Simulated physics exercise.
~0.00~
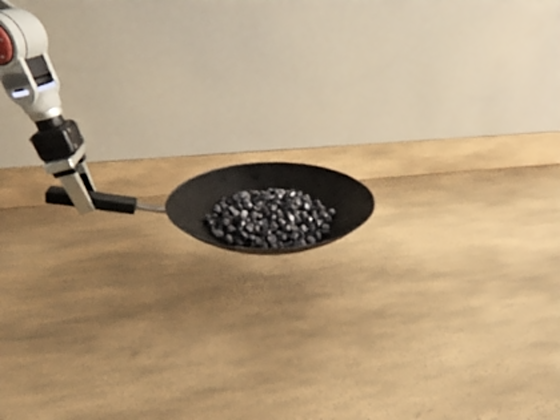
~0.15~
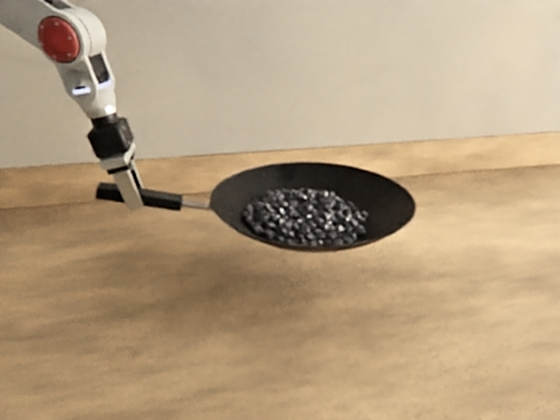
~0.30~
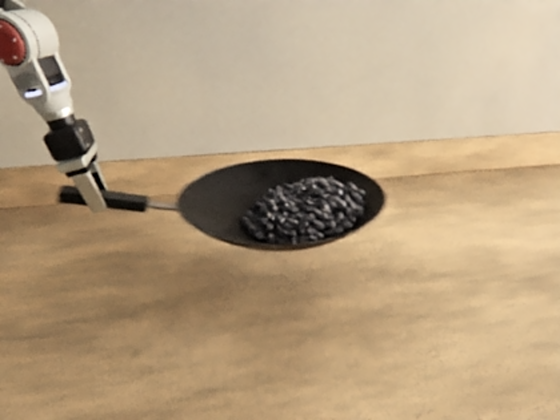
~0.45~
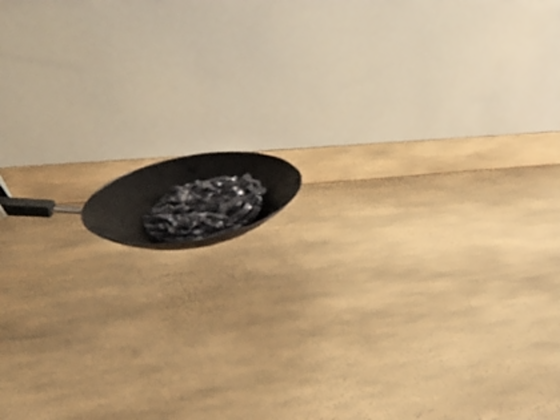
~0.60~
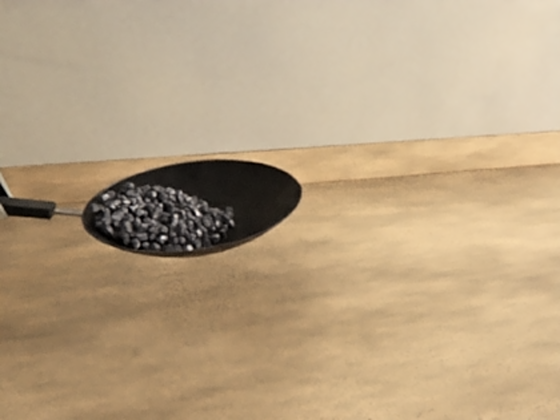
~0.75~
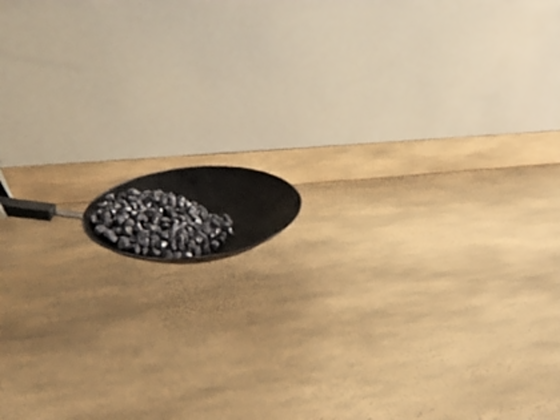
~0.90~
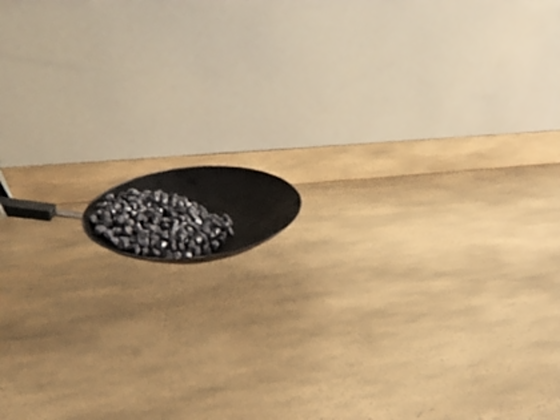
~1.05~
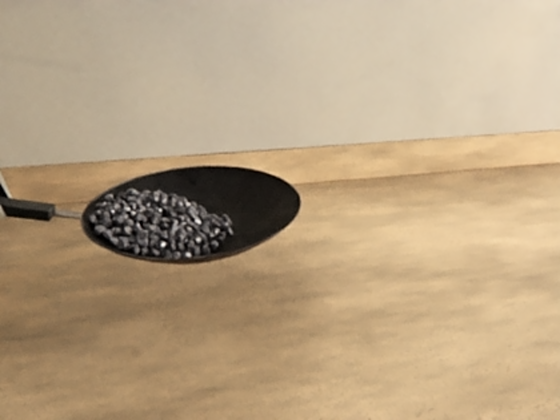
On a pale brown, wood-like surface below a plain greyish wall, seen from slightly above by a gently swaying camera, a white robot arm with a red disc and a black gripper holds a black wok by its handle at the left. A heap of small dark grey pebbles sits in the wok. The arm carries the wok a little to the right, then draws it back left, and the pebbles slide toward the far right side. As the wok stops further left, they tumble back toward the handle. The wok settles and holds still, the pebbles resting inside with none seen spilled.
